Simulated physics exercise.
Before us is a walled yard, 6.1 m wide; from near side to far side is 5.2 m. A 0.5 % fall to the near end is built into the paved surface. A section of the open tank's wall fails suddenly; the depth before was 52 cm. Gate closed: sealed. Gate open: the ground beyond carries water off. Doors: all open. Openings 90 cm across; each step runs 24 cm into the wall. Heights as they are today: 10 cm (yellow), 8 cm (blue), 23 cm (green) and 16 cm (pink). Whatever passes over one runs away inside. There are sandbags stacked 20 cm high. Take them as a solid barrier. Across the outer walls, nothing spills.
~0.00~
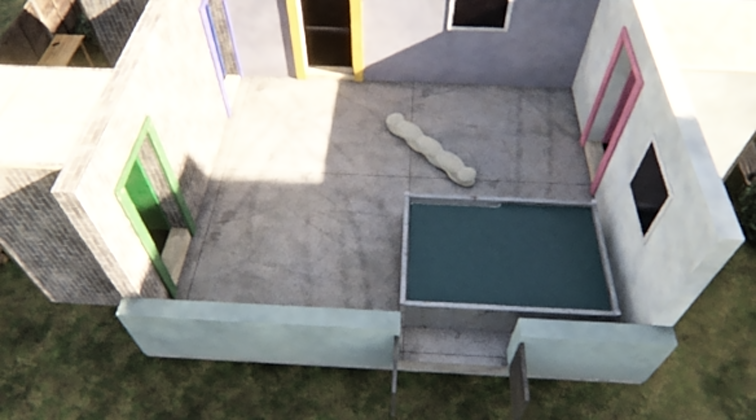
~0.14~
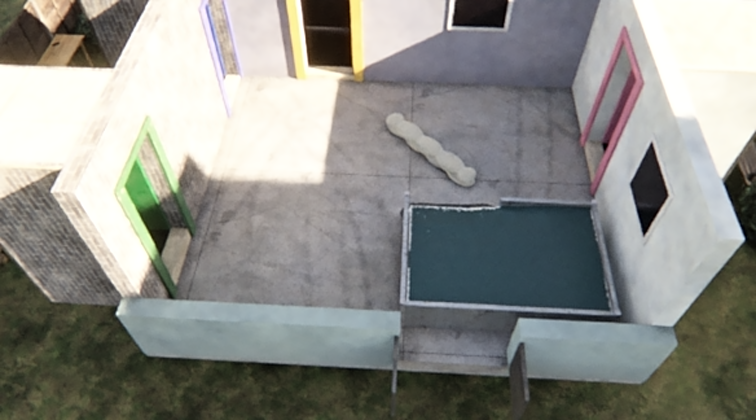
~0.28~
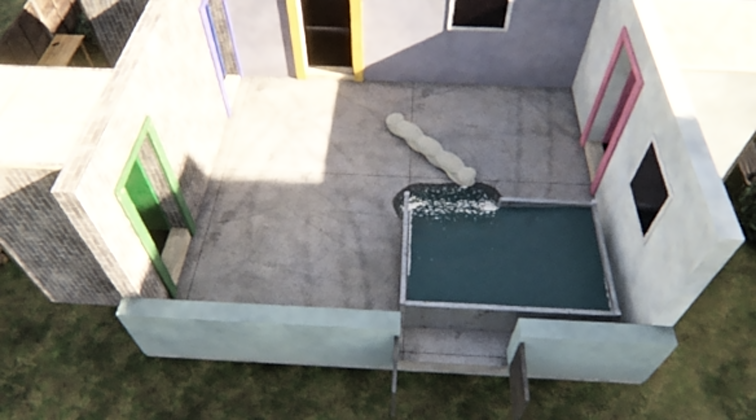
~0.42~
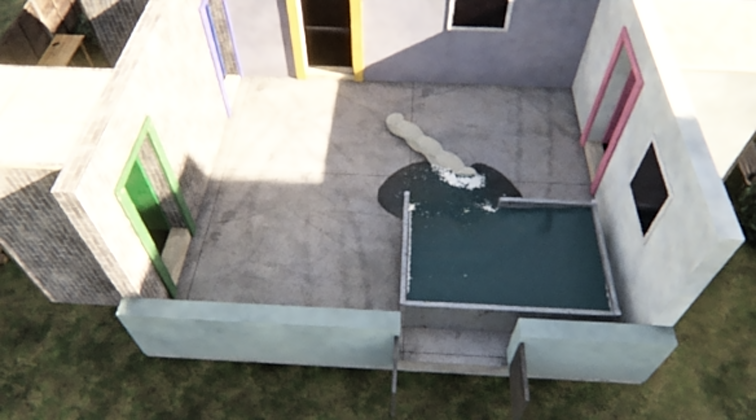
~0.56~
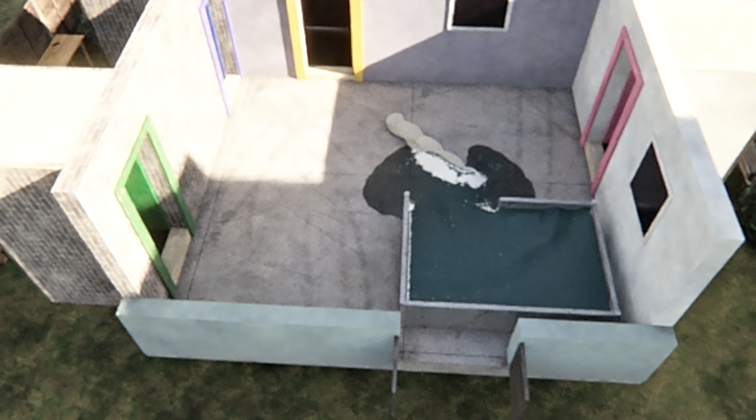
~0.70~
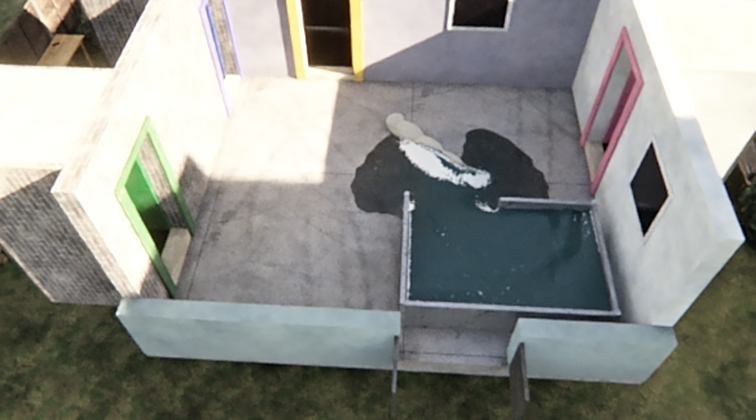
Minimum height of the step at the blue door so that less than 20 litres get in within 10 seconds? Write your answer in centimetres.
Roughly 22 cm.
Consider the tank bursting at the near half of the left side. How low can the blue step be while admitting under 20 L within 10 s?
With that break, close to 13.0 cm.
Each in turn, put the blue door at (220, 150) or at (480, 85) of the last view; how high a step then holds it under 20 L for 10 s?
12.5 and 5.5 cm.
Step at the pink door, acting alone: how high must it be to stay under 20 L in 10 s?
Pink: Roughly 7.0 cm.
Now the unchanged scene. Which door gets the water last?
Coming last is the green one.
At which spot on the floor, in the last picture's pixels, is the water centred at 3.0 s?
I'd say around (440, 204).
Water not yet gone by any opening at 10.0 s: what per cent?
Some 88 per cent remains.
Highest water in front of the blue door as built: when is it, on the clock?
Near 3.2 seconds.
After 1.4 s water covers 30 % of the floor, deepest (36 cm) near (458, 187); it has not reached the blue door.
After 3.0 s water covers 55 % of the floor, deepest (28 cm) near (236, 94); 25 cm at the blue door, 54 litres in over its 8 cm step.
After 10.0 s water covers 95 % of the floor, deepest (12 cm) near (164, 329); 10 cm at the blue door, 238 litres in over its 8 cm step.
At the blue door as built, the water arrived by 2.1 s and peaked near 25 cm at 3.2 s.
With a step of 18.5 cm, 40 litres would have come in within the 10 s; with 25 cm, 9 litres. So under 20 litres takes about 22 cm.
